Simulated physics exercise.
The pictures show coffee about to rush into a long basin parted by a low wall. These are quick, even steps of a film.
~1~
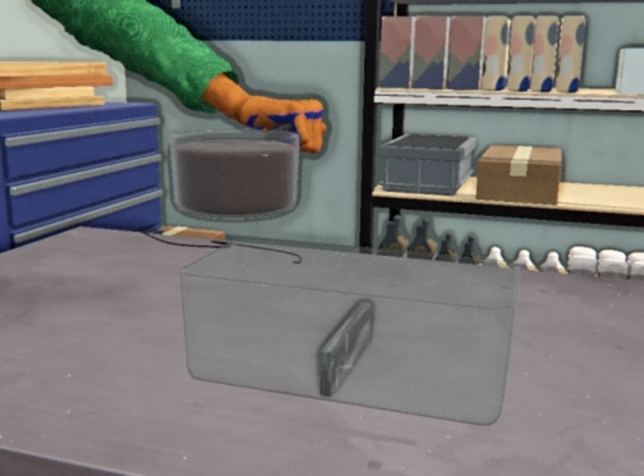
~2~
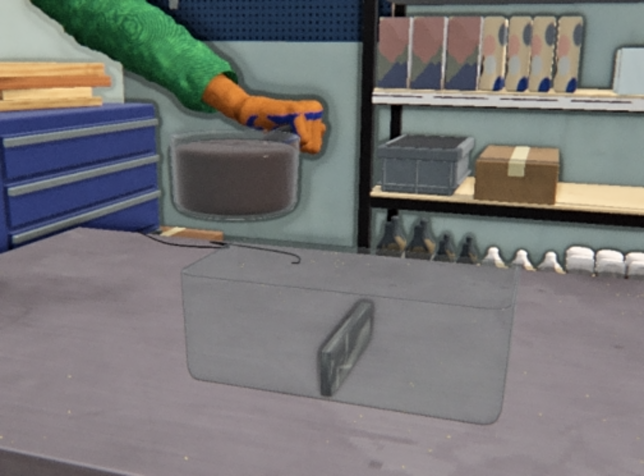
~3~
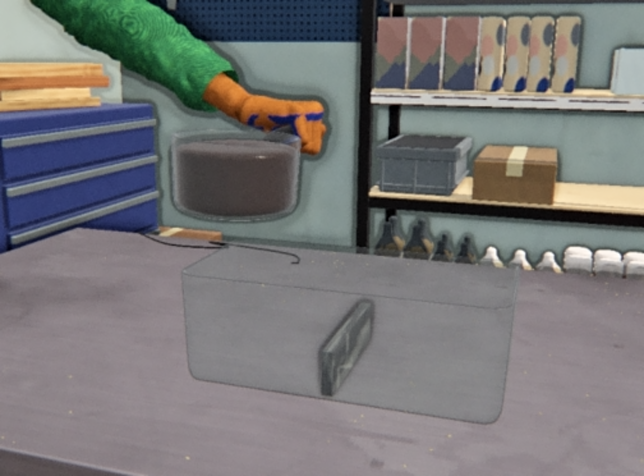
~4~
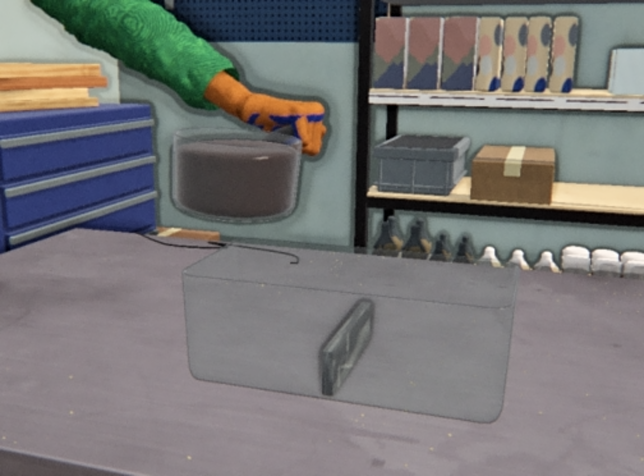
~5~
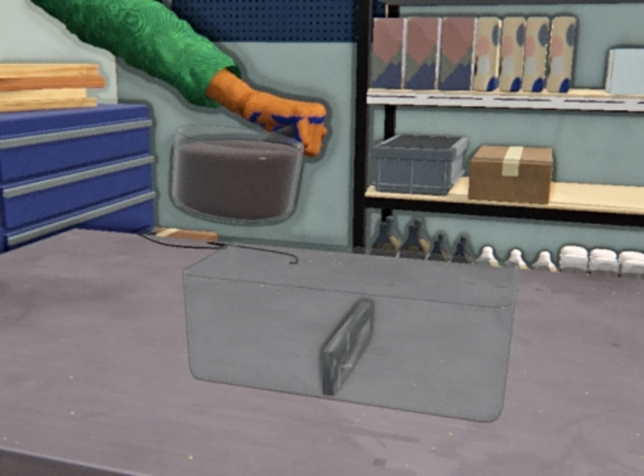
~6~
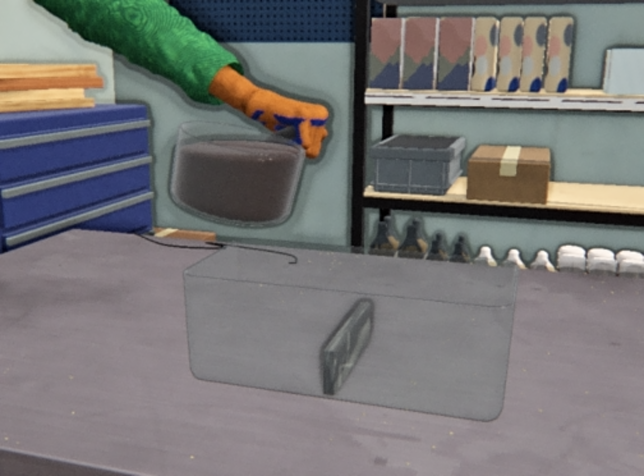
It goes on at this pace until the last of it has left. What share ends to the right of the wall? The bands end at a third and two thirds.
The share right of the wall is between a third and two thirds.
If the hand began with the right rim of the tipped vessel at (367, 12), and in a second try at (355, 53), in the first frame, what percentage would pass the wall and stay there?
First some 95, then 95 per cent.
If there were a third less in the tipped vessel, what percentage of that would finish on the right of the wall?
Roughly 20 in a hundred.
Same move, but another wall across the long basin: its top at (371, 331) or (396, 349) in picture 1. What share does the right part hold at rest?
In turn 10 and 15 in a hundred.
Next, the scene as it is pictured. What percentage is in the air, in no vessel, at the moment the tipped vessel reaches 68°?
About 25 per cent.
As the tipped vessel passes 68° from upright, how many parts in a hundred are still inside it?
It comes to 55 per cent or so.
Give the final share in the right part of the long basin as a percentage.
Some 45 per cent.
A moment on, the tilt is 68° and 57 per cent is still to pour, 6 is left of the wall and 11 right of it.
Next, the tilt is 100° and 11 per cent is still to pour, 37 is left of the wall and 46 right of it.
Then the tilt is 103° and 1 per cent is still to pour, 52 is left of the wall and 47 right of it.
Later the tilt is 103° and 0 per cent is still to pour, 53 is left of the wall and 47 right of it.
At rest 53 per cent lies left of the wall, 47 right of it and 0 outside.
